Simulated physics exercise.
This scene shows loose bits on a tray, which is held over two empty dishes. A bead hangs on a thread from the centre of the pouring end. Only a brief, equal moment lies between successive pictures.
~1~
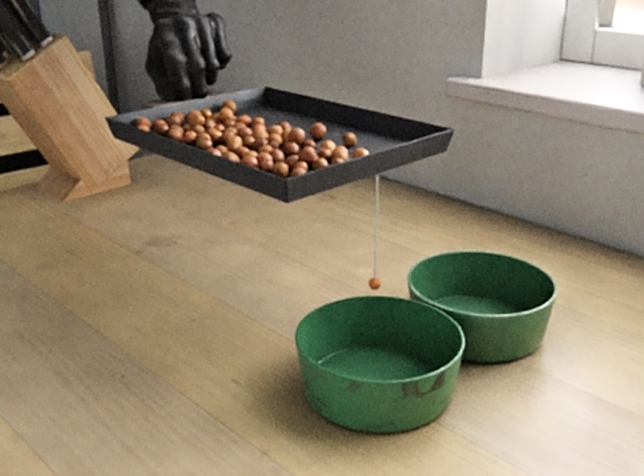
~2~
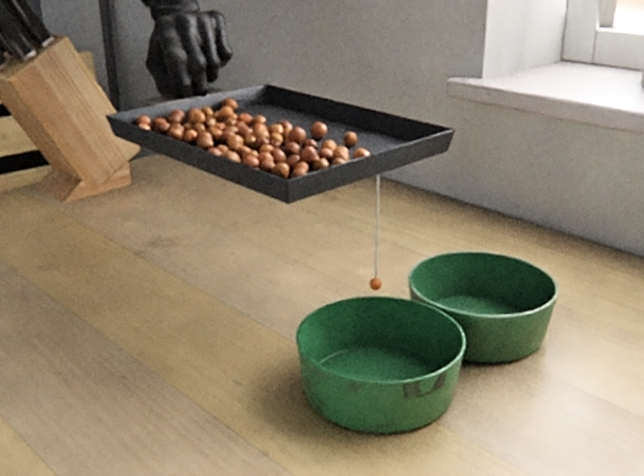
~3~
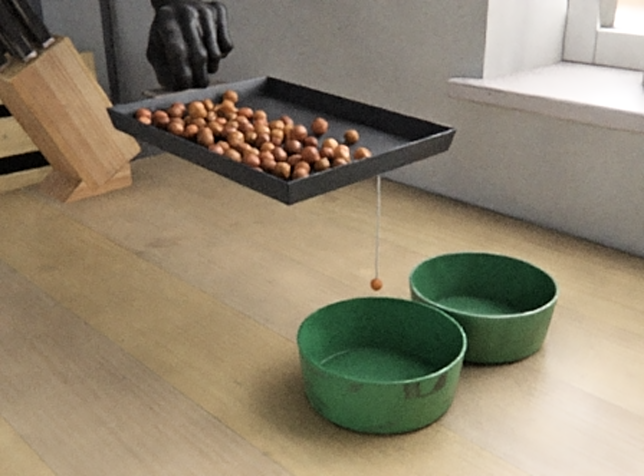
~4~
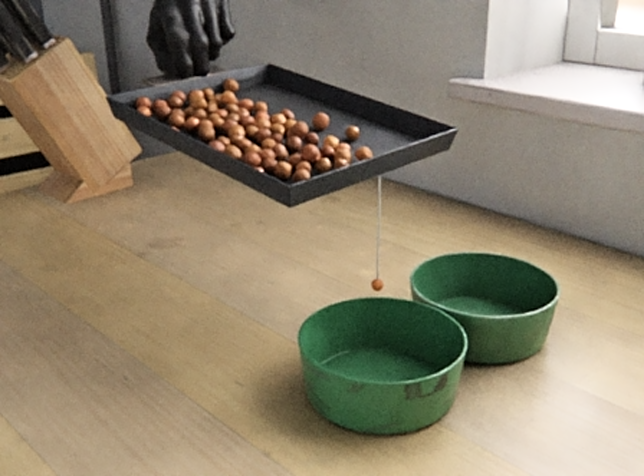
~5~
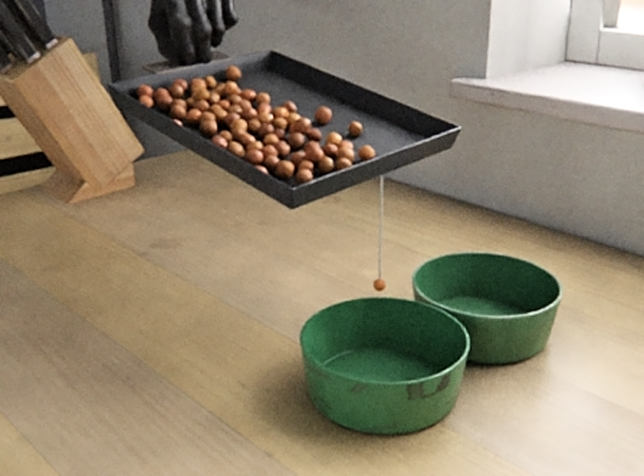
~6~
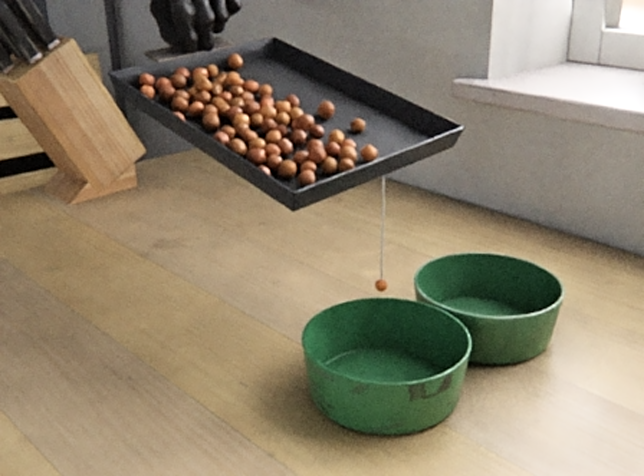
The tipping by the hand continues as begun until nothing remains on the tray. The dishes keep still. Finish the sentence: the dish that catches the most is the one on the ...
... left.
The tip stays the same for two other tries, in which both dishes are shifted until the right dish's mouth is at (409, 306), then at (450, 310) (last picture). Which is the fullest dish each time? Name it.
On the first go the left-side one comes out on top, and on the second go the left-side one.
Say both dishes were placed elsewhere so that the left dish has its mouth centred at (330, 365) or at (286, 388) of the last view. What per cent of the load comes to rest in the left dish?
Close to 80 in a hundred, then close to 50 in a hundred.
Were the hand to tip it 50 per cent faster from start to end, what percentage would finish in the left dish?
Something like 70 percent, give or take.
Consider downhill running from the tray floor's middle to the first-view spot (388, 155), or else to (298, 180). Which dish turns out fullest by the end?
Results - the dish on the right side first, the dish on the left side second.
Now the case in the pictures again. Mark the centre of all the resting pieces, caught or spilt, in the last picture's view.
Once nothing moves, the middle sits near (381, 393).
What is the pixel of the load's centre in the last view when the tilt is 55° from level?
Somewhere about (302, 122).
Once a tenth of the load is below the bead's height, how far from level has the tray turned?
About 90° of tilt.
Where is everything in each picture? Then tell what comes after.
In the first picture, corners of the pouring end at (286, 177) and (447, 129), level; middle of the load at (249, 143), hazelnuts; left dish at (444, 391); right dish at (543, 326); bead on its thread at (375, 284).
In the second picture, corners of the pouring end at (287, 178) and (448, 129), level; middle of the load at (250, 142).
In the third picture, corners of the pouring end at (289, 180) and (449, 129), tipped barely, lowest at the left corner; middle of the load at (251, 139).
In the fourth picture, corners of the pouring end at (290, 183) and (451, 128), tipped a little, lowest at the left corner; middle of the load at (252, 133).
In the fifth picture, corners of the pouring end at (293, 185) and (454, 127), tipped a little, lowest at the left corner; middle of the load at (254, 126).
In the sixth picture, corners of the pouring end at (295, 188) and (457, 126), tipped a little, lowest at the left corner; middle of the load at (257, 121); left dish at (451, 393); right dish at (550, 328).
Soon after the last picture, tray tipped steeply; all on the tray.
A little later, tray tipped right over; about half on the tray; a small part in the left dish; a stray few outside both; about a third in the air.
Later still, tray tipped past a quarter turn; about two thirds in the left dish; about a third outside both.
At rest, tray tipped past a quarter turn; about two thirds in the left dish; none in the right dish; about a third outside both.
